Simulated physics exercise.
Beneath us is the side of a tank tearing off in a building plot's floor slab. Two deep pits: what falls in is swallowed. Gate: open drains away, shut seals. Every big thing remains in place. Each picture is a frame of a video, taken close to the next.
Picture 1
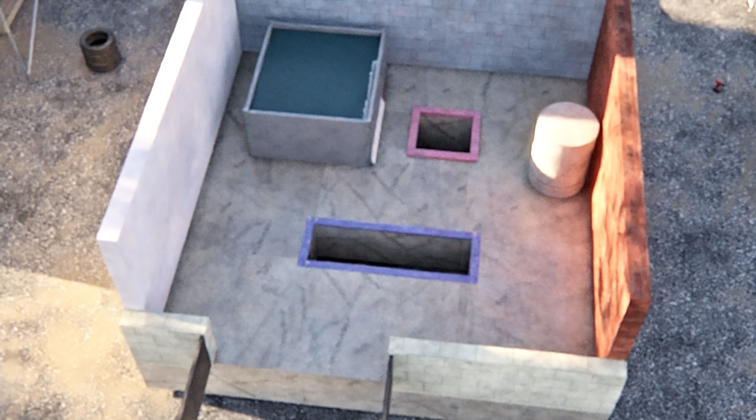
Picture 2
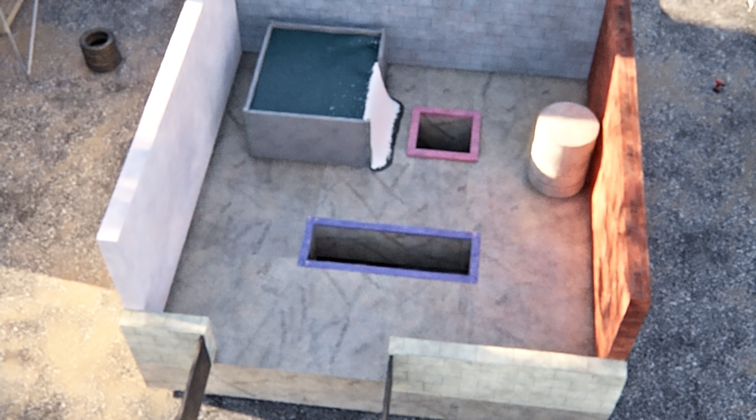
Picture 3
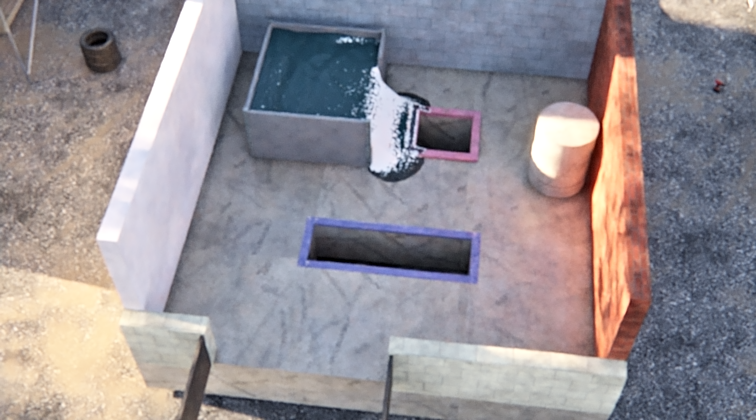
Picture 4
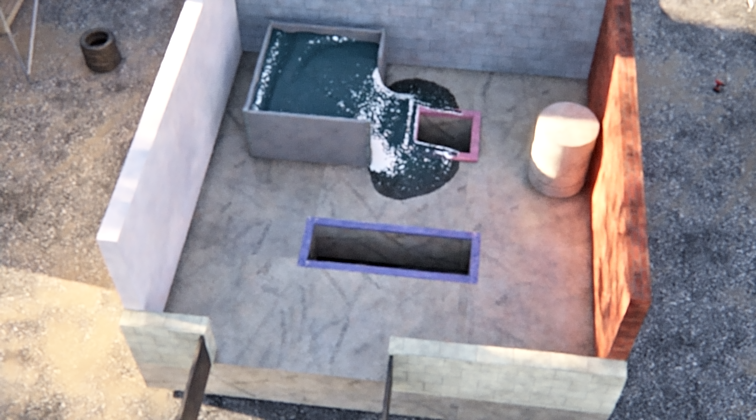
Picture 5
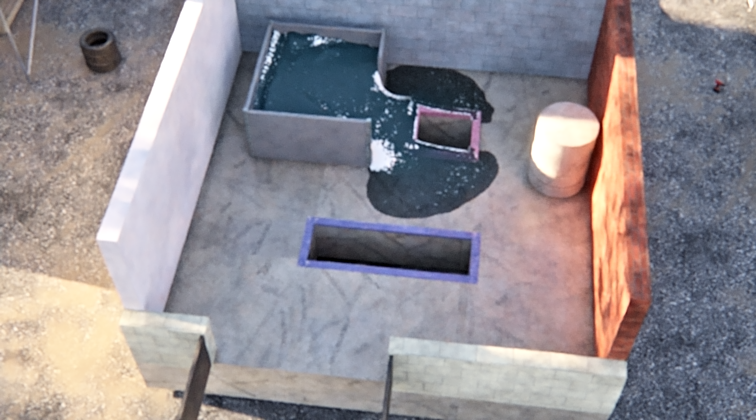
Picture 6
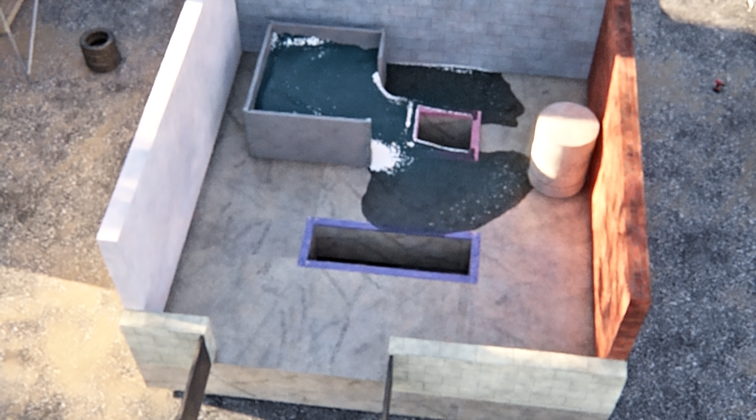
Dark water bursting from the right side of a raised tank, foaming around a pink-edged pit and spreading across a walled concrete floor.
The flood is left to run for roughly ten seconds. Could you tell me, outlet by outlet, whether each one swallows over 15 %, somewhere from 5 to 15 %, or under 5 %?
One by one: The gate accounts for a negligible part - below five per cent; the pink pit accounts for a substantial part - beyond fifteen per cent; the blue pit accounts for a substantial part - beyond fifteen per cent.
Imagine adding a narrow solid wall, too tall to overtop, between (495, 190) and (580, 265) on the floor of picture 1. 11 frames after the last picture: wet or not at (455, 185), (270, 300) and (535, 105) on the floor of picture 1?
In the order you listed them: Soaked, unsoaked, soaked.
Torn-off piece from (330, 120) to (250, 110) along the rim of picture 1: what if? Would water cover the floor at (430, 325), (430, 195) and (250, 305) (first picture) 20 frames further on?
Well, the first is hit by the spill, the next missed by the spill, the last hit by the spill.
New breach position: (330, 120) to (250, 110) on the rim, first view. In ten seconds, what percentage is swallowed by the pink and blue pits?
Lab note - share by pit: Pink 0 %, blue 20 %.
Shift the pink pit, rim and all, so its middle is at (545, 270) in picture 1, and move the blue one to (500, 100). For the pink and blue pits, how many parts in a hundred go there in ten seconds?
Split: Pink 25 %, blue 45 %.
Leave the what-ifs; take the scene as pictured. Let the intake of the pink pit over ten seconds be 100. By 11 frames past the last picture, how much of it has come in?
Share at that point: Close to 65 in a hundred.
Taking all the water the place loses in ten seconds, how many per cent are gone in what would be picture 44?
Close to 85 per cent.
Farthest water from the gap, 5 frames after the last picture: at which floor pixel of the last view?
At about (591, 292).
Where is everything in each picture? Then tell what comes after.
The first frame shows still water in the tank at (318, 73).
In the second frame, water pours out at (373, 116) and has run to (374, 169).
In the third frame, water pours out at (373, 119) and has run to (422, 102).
In the fourth frame, the front is at (445, 93), out from the gap at (373, 120).
In the fifth frame, water pours out at (373, 121) and has run to (488, 179).
In the sixth frame, the front is at (528, 183), out from the gap at (373, 121).
A moment on, water covers 35 % of the floor; the gate 0 %, the pink pit 20 %, the blue pit 1 %.
Next, water covers 40 % of the floor; the gate 0 %, the pink pit 29 %, the blue pit 4 %.
Then, water covers 55 % of the floor; the gate 0 %, the pink pit 36 %, the blue pit 6 %.
Later, water covers 80 % of the floor; the gate 0 %, the pink pit 43 %, the blue pit 11 %.
In the end, water covers 90 % of the floor; the gate 2 %, the pink pit 45 %, the blue pit 17 %.
